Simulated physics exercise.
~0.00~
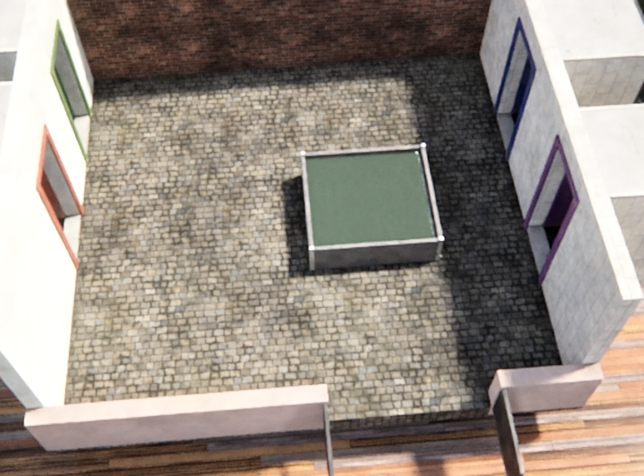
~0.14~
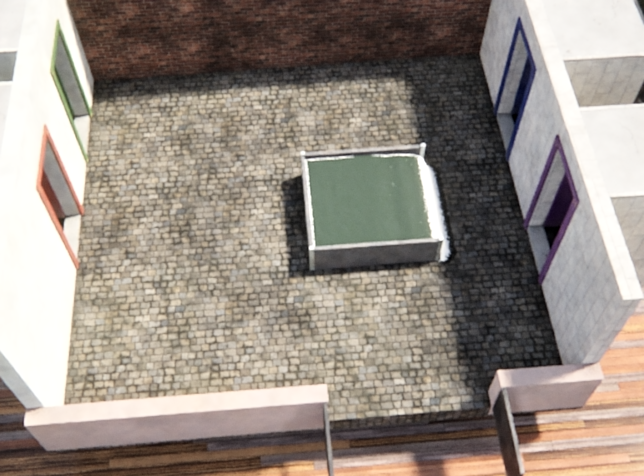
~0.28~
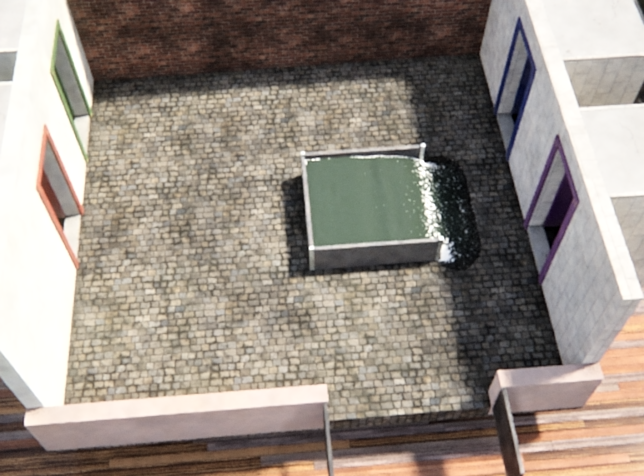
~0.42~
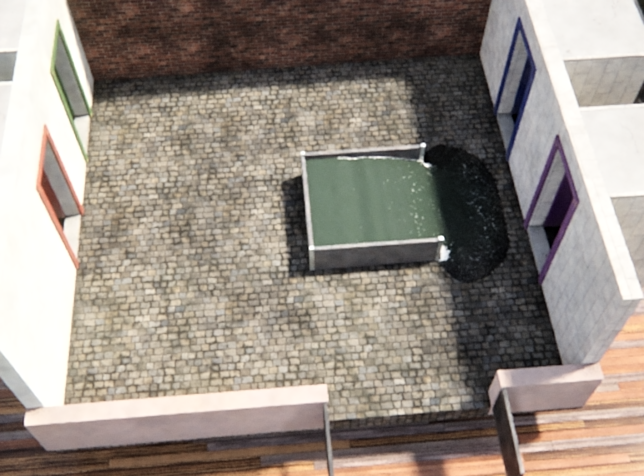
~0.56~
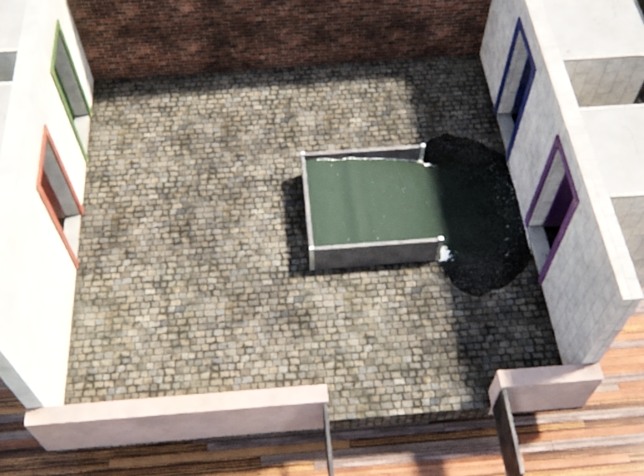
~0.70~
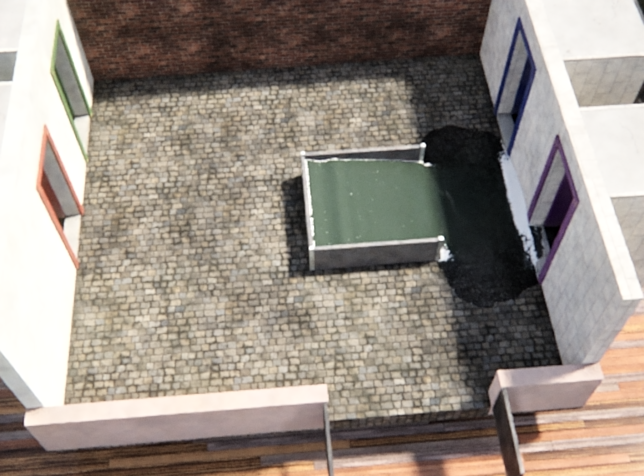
Dark green water pours from the tank's right side and spreads to the right wall.
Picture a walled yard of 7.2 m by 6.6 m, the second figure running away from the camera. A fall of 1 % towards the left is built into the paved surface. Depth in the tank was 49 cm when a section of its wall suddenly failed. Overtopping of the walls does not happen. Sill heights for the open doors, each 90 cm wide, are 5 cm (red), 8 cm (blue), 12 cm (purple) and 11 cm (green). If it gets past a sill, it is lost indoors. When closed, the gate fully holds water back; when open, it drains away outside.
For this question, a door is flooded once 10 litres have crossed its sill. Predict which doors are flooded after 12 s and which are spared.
The red door never tops the limit, the blue door tops the limit, the purple door tops the limit, the green door never tops the limit.
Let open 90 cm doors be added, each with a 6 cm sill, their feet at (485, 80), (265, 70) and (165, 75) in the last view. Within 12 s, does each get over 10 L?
Result in order - more than that, not enough, not enough.
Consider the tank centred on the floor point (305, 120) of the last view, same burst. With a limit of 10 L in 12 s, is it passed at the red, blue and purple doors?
Then: Red below, blue above, purple below.
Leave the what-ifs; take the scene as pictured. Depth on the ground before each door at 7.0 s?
Centimetres: Red 0 / blue 4 / purple 4 / green 8.
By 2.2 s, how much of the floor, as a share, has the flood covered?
Near 20 per cent is wet.
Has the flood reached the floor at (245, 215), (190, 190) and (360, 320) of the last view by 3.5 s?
Well, the first is untouched by it, the next untouched by it, the last untouched by it.
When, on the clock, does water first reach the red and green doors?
Times: Red 8.0 seconds, green 6.0 seconds.
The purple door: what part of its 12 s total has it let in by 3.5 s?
By that time, around 100 per cent.
After 1.4 s water covers 10 % of the floor and is deepest (32 cm) near (503, 209); red door not reached, blue door 15 cm at the sill, 3 L in, purple door 24 cm at the sill, 18 L in, green door not reached.
After 2.2 s water covers 20 % of the floor and is deepest (28 cm) near (503, 209); red door not reached, blue door 16 cm at the sill, 21 L in, purple door 23 cm at the sill, 59 L in, green door not reached.
After 3.5 s water covers 30 % of the floor and is deepest (20 cm) near (560, 384); red door not reached, blue door 10 cm at the sill, 40 L in, purple door 13 cm at the sill, 90 L in, green door not reached.
After 7.0 s water covers 75 % of the floor and is deepest (9 cm) near (92, 107); red door not reached, blue door 4 cm at the sill, 43 L in, purple door 4 cm at the sill, 92 L in, green door 8 cm at the sill, 0 L in.
After 12.0 s water covers 85 % of the floor and is deepest (7 cm) near (73, 312); red door 6 cm at the sill, 2 L in, blue door 2 cm at the sill, 43 L in, purple door 2 cm at the sill, 92 L in, green door 6 cm at the sill, 0 L in.
